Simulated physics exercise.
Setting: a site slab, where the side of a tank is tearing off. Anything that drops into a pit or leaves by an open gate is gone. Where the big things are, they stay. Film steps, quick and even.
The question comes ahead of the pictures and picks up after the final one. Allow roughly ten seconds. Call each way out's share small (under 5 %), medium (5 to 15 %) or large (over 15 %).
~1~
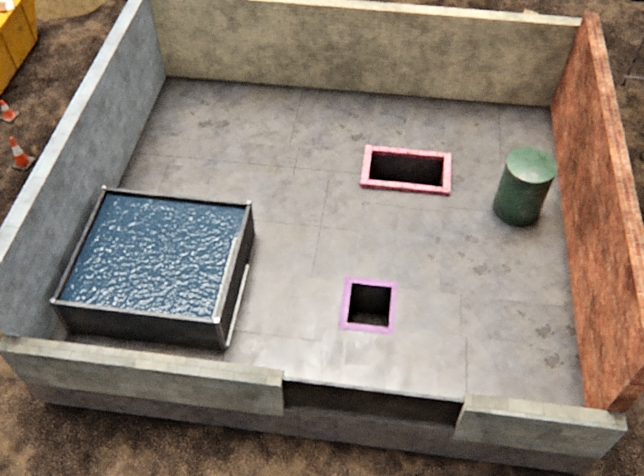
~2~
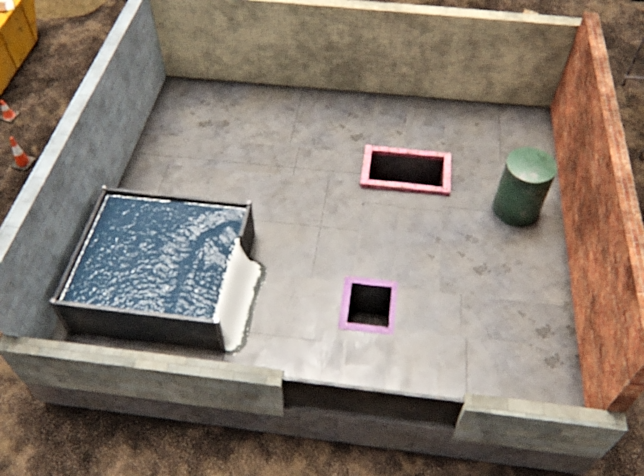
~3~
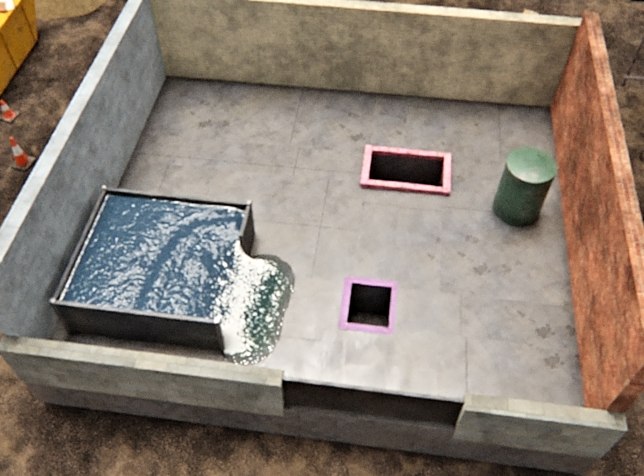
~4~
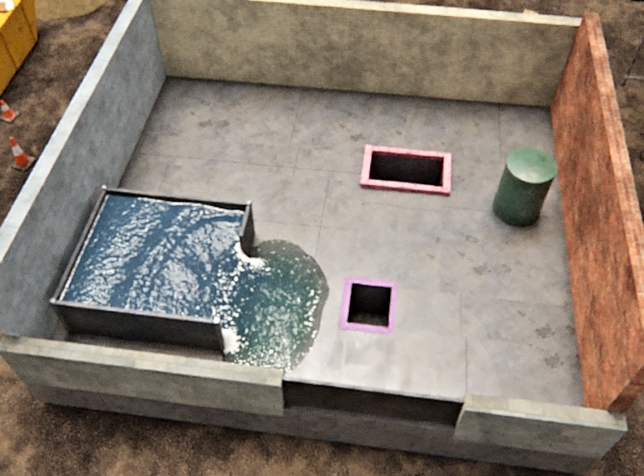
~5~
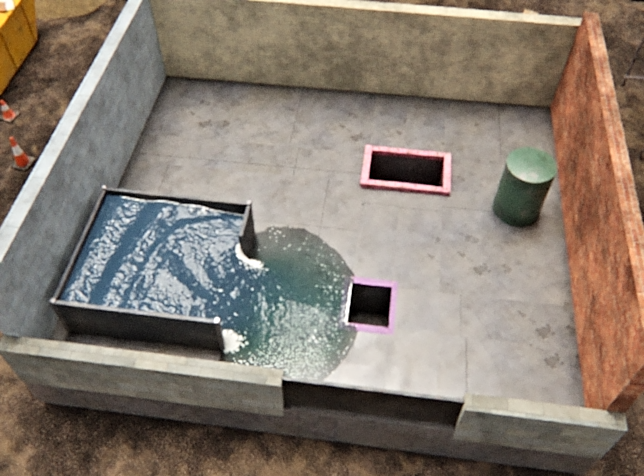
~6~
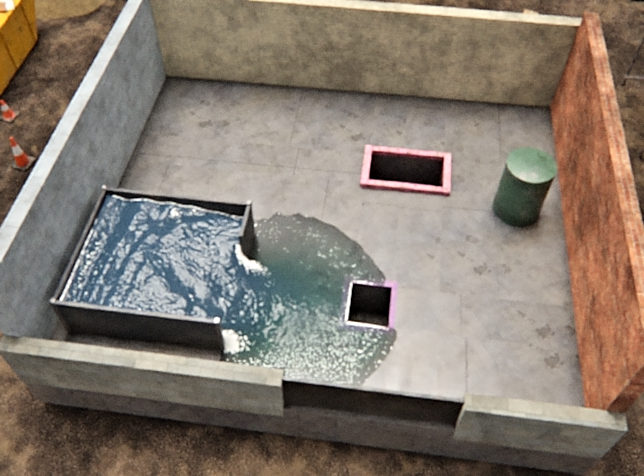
Small, medium or large: The gate gets a small share; the pink pit gets a small share; the purple pit gets a large share.
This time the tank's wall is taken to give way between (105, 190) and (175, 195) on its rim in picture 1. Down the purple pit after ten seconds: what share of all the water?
Purple takes 2 in a hundred.
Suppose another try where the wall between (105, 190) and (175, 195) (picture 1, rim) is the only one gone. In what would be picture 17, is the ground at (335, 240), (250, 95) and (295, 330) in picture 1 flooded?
First point spared, second point swamped, third point spared.
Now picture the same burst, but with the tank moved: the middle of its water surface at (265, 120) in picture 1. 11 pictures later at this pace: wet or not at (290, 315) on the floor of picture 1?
Result: Unwetted.
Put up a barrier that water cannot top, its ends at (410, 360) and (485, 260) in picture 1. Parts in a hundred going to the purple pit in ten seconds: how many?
In per cent: Purple 35.
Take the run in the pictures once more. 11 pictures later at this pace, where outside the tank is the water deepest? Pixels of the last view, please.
Around (577, 429).
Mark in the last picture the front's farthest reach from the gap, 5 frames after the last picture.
I'd say around (546, 367).
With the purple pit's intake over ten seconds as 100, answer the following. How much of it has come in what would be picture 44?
My estimate is close to 75 per cent.
A moment on, water covers 25 % of the floor; the gate 0 %, the pink pit 0 %, the purple pit 6 %.
Next, water covers 35 % of the floor; the gate 0 %, the pink pit 0 %, the purple pit 11 %.
Then, water covers 45 % of the floor; the gate 0 %, the pink pit 0 %, the purple pit 17 %.
Later, water covers 55 % of the floor; the gate 0 %, the pink pit 0 %, the purple pit 23 %.
In the end, water covers 95 % of the floor; the gate 0 %, the pink pit 1 %, the purple pit 30 %.
